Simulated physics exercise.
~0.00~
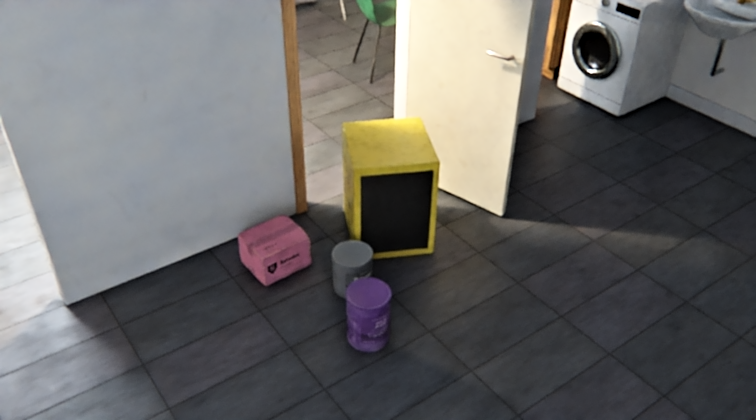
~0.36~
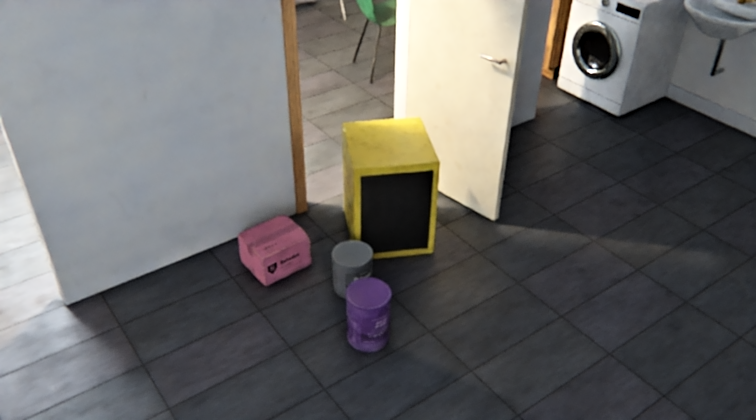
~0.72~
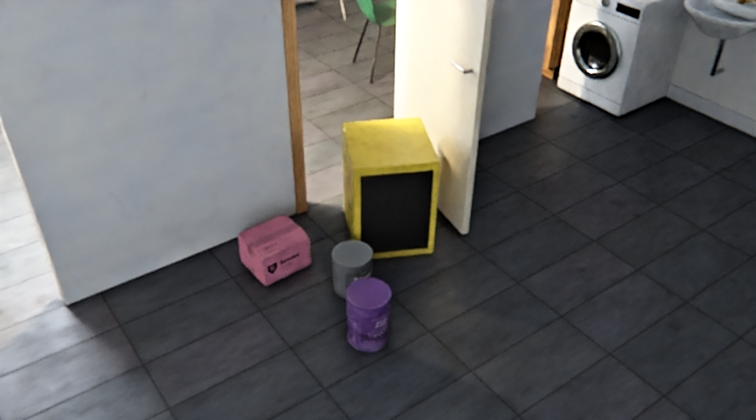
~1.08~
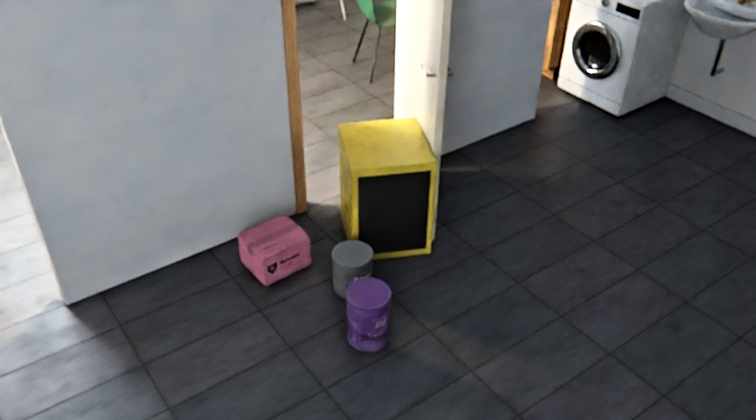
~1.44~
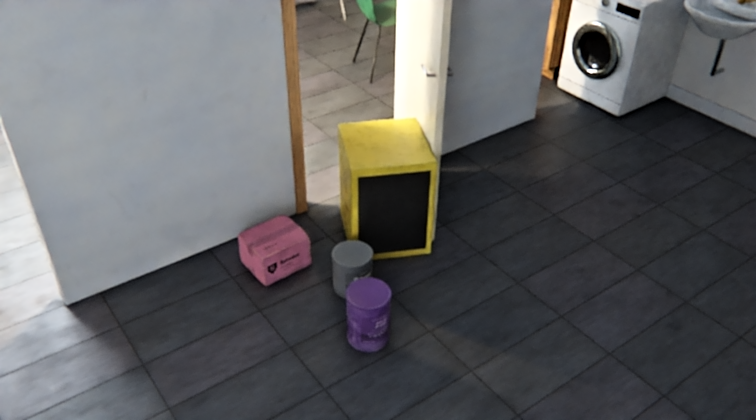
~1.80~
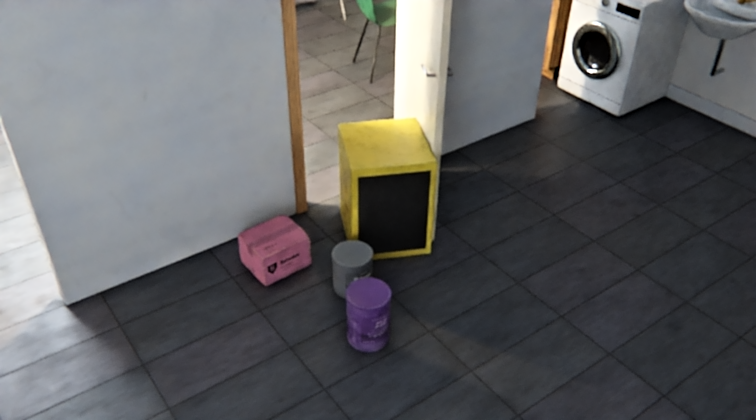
The open white door swings left and stops, still ajar, against the unmoved yellow appliance.
